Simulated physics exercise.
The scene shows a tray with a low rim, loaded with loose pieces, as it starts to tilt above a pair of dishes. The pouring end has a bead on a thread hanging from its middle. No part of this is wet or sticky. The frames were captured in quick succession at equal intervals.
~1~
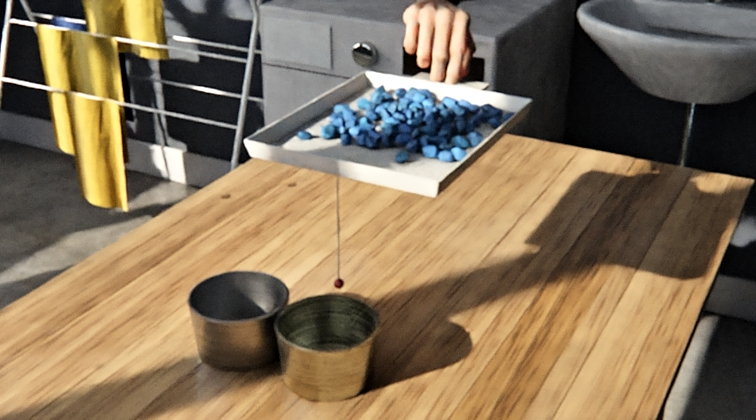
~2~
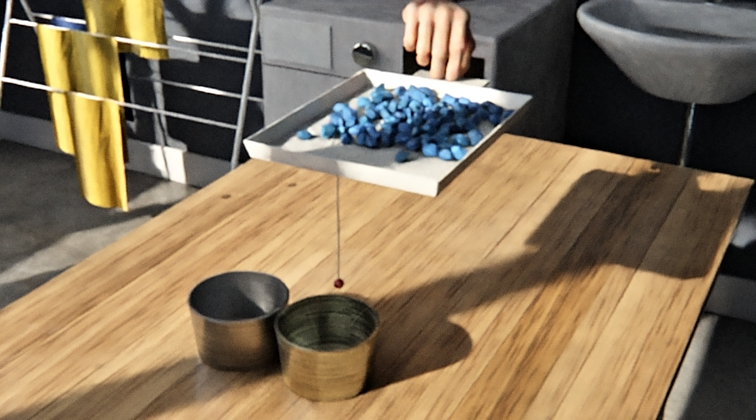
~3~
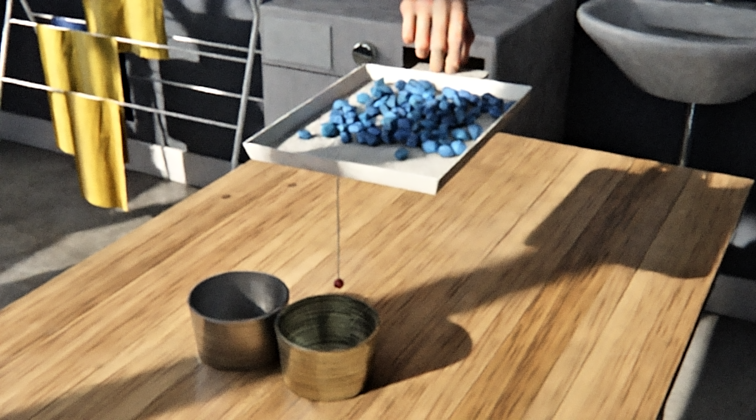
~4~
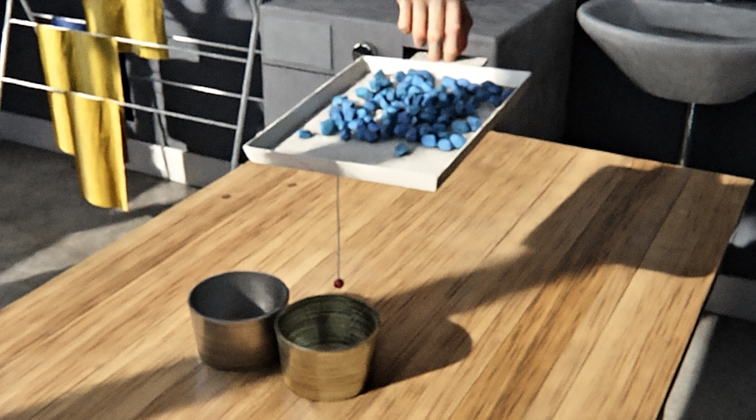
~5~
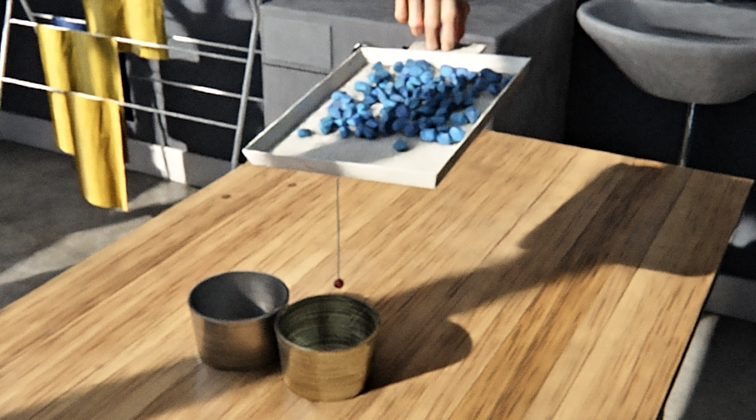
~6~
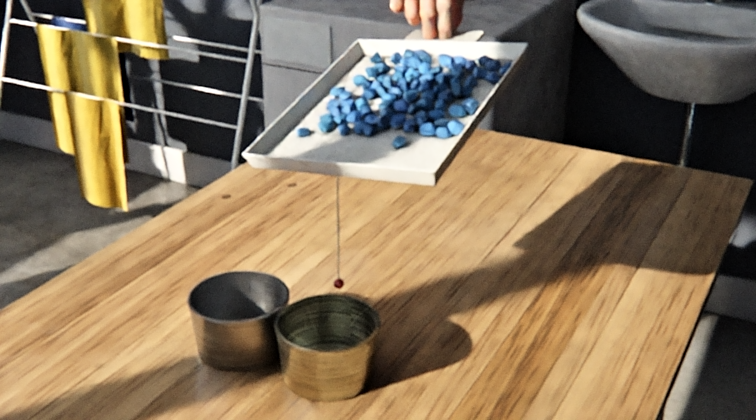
To begin with, a hand holds a pale, low-rimmed tray of blue stones nearly level above two round dishes on a wooden table, a red bead hanging beneath it on a thread. The tray's far side then rises gradually, tilting it a little toward the front left, while the stones stay heaped on it.
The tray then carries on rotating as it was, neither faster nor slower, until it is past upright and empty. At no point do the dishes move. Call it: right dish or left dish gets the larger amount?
Left dish.
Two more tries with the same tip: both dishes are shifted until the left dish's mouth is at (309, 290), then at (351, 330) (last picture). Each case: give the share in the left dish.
Trial 1 30%, trial 2 0%.
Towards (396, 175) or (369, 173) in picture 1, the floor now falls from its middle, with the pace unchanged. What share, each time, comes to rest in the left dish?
Lab note: Try one about 0 %, try two about 0 %.
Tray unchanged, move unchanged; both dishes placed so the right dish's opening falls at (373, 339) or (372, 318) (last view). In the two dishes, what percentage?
You'd see roughly 30 per cent first and roughly 60 per cent second.
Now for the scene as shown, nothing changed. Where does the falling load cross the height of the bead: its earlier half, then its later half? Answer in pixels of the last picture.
First part (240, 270), rest (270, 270).
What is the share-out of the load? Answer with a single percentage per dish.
60 percent ends in the left dish, 0 percent in the right.
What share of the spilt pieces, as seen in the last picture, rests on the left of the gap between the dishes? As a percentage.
Left portion: Around 60 %.
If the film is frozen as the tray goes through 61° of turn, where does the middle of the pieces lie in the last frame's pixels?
Near the pixel (285, 153).
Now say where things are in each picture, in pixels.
In the first picture, corners of the pouring end near (251, 139) and (436, 179), level; middle of the load near (410, 117), aquarium stones; left dish near (211, 339); right dish near (302, 369); bead on its thread near (339, 284).
In the second picture, corners of the pouring end near (250, 140) and (436, 178), level; middle of the load near (410, 115).
In the third picture, corners of the pouring end near (250, 142) and (435, 177), tipped barely, lowest at the left corner; middle of the load near (410, 110).
In the fourth picture, corners of the pouring end near (249, 145) and (434, 174), tipped a little, lowest at the left corner; middle of the load near (409, 103).
In the fifth picture, corners of the pouring end near (249, 149) and (433, 171), tipped a little, lowest at the left corner; middle of the load near (408, 96).
In the sixth picture, corners of the pouring end near (249, 152) and (431, 169), tipped a little, lowest at the left corner; middle of the load near (406, 88); left dish near (211, 339); right dish near (302, 369).
Shortly afterwards, tray tipped steeply; the bulk on the tray; only a few in the left dish; a little in the air.
Next, tray tipped past a quarter turn; a little on the tray; a little in the right dish; near half in the left dish; a little outside both; near a quarter in the air.
Some moments later, tray tipped past a quarter turn; a little in the right dish; near two thirds in the left dish; near a third outside both.
In the end, tray tipped past a quarter turn; a little in the right dish; near two thirds in the left dish; near a third outside both.
